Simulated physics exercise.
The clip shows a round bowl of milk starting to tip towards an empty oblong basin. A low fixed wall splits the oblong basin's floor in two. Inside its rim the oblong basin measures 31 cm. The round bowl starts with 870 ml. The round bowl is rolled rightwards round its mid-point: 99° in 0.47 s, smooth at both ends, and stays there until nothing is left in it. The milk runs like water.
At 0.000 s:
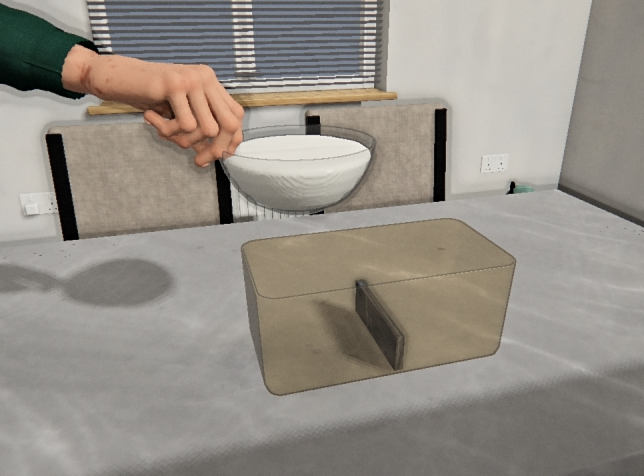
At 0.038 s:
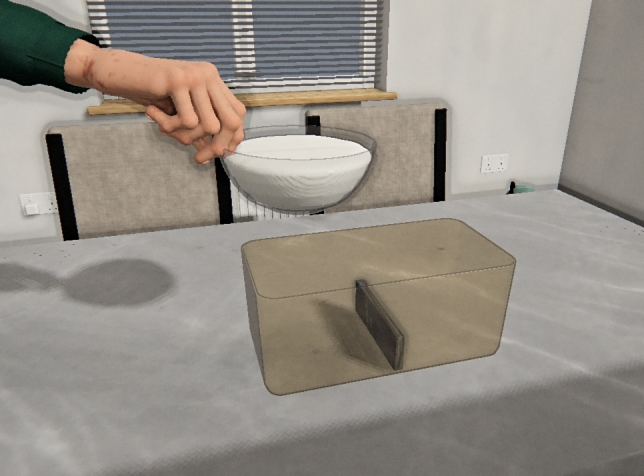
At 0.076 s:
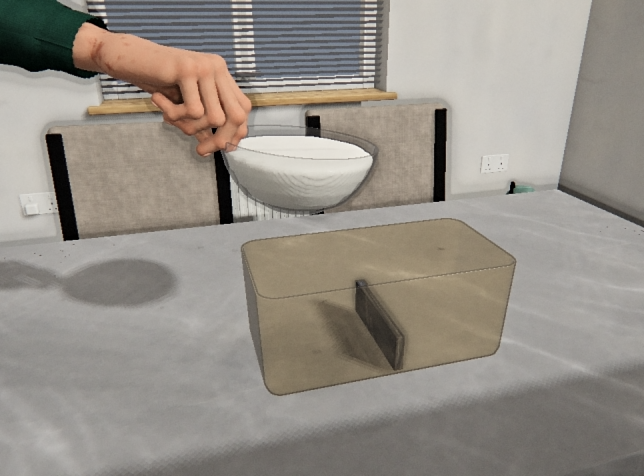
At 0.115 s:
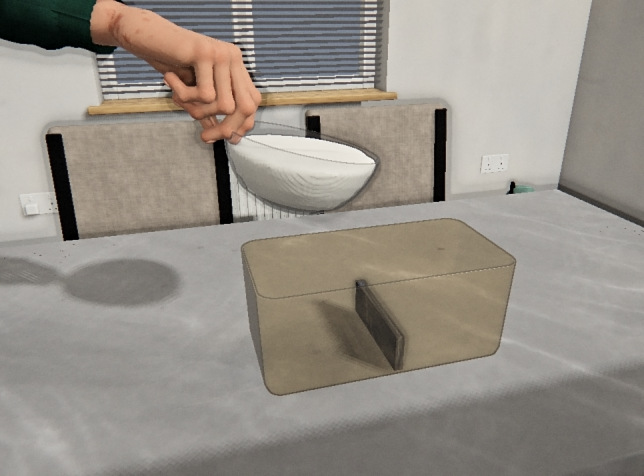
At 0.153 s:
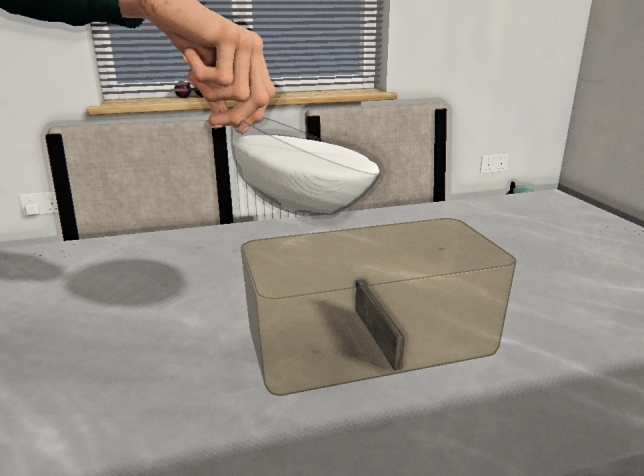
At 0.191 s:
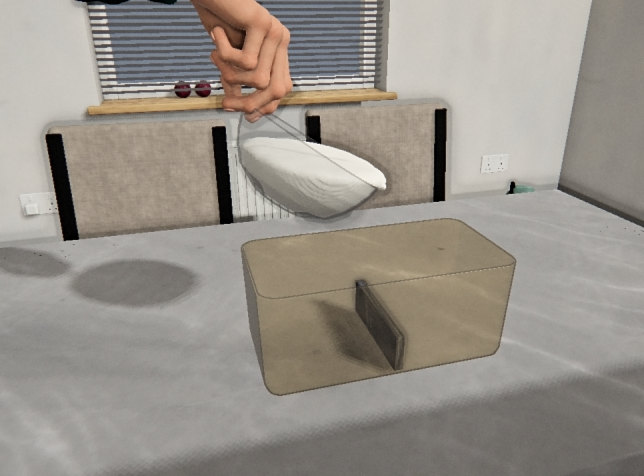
A clear round bowl of white milk hangs from a hand in a dark green sleeve, above and behind an empty, see-through brownish oblong basin with a dark upright divider. They are seen from slightly above a grey table, with padded chairs and a blinded window behind. The hand rises and turns, slowly then faster, rolling the bowl rightwards as the milk shifts towards its lowered right rim, while the view stays still.
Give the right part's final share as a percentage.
Roughly 57 per cent is past the wall.
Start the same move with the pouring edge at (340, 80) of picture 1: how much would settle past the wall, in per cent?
In that case some 50 per cent.
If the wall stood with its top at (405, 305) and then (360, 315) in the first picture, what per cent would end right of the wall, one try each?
First 30, then 70 per cent.
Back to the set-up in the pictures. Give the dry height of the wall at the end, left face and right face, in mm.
Left about 34 mm, right about 24 mm.
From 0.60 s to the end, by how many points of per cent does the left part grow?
Some 16 per cent.
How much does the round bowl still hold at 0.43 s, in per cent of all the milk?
Some 8 per cent.
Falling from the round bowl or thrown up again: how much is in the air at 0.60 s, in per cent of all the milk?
Near 16 in a hundred.
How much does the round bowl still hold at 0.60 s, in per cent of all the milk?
Some 0 per cent.
By 0.43 s the tilt is 97° and 8 per cent is still to pour, 13 is left of the wall and 57 right of it.
By 0.60 s the tilt is 99° and 0 per cent is still to pour, 24 is left of the wall and 59 right of it.
By 0.77 s the tilt is 99° and 1 per cent is still to pour, 28 is left of the wall and 60 right of it.
By 0.97 s the tilt is 99° and 0 per cent is still to pour, 36 is left of the wall and 60 right of it.
At rest 39 per cent lies left of the wall, 57 right of it and 4 outside.
